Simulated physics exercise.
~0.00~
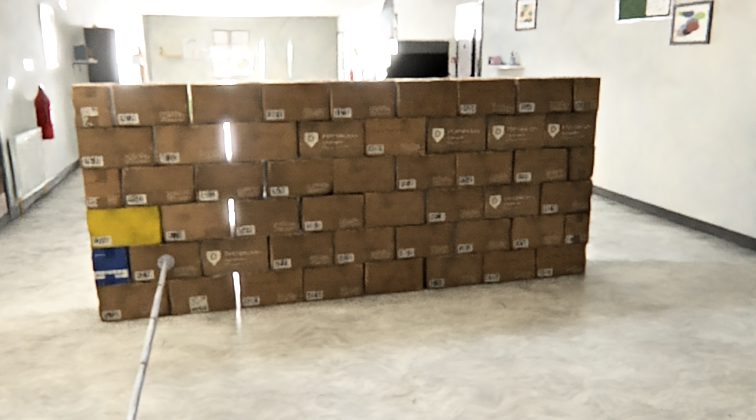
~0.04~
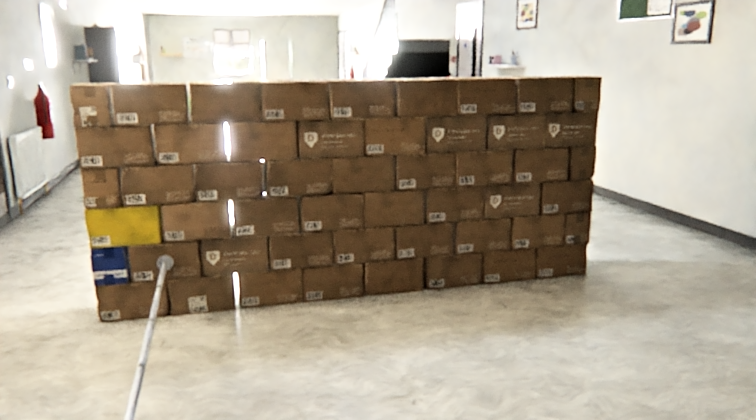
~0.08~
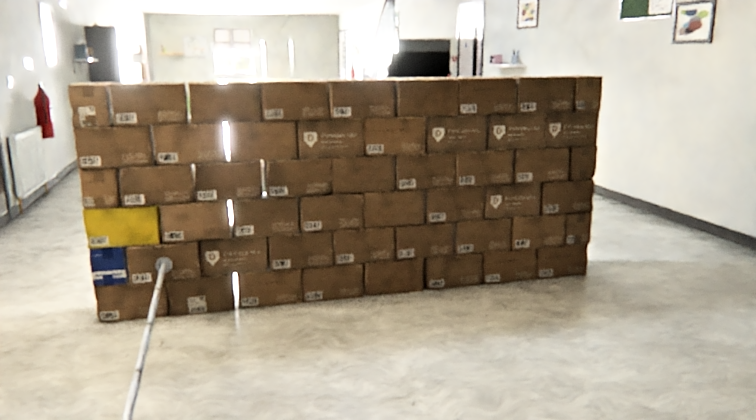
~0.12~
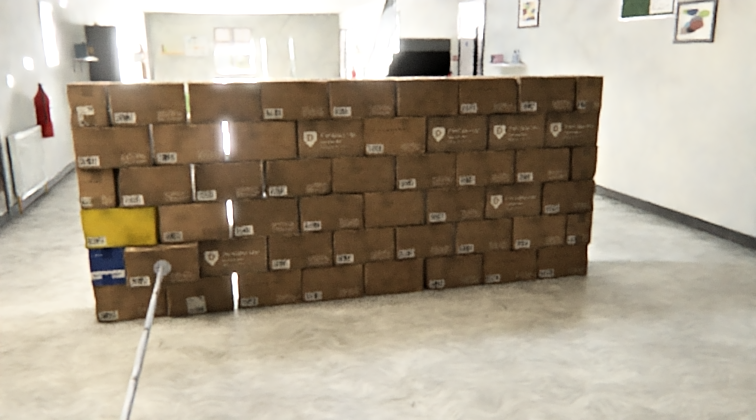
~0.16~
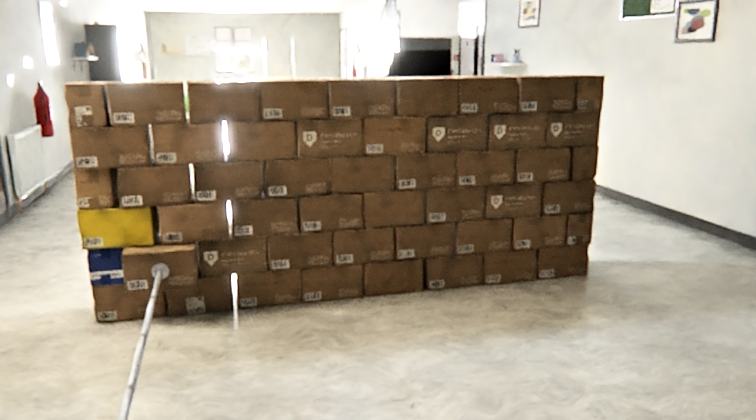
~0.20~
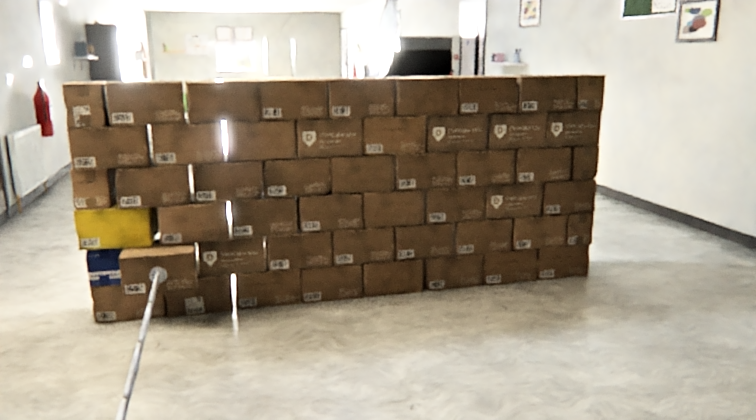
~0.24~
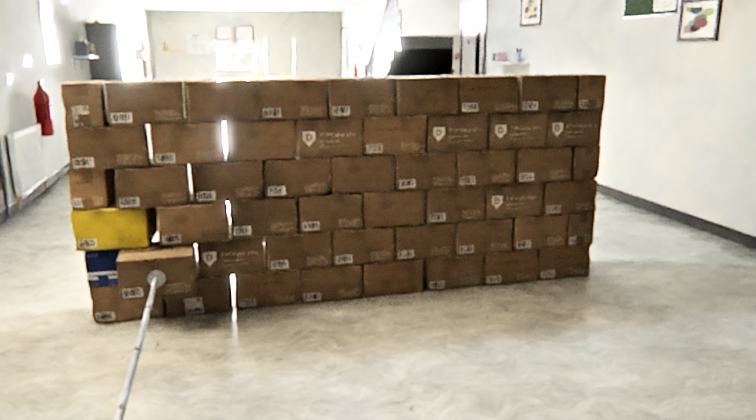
In a bright room with white walls, a thin rod slowly drew a brown carton partway out of the lower left of a brick-like carton wall; the blue carton beside it stayed put, the yellow one above shifted slightly, and the wall remained standing.
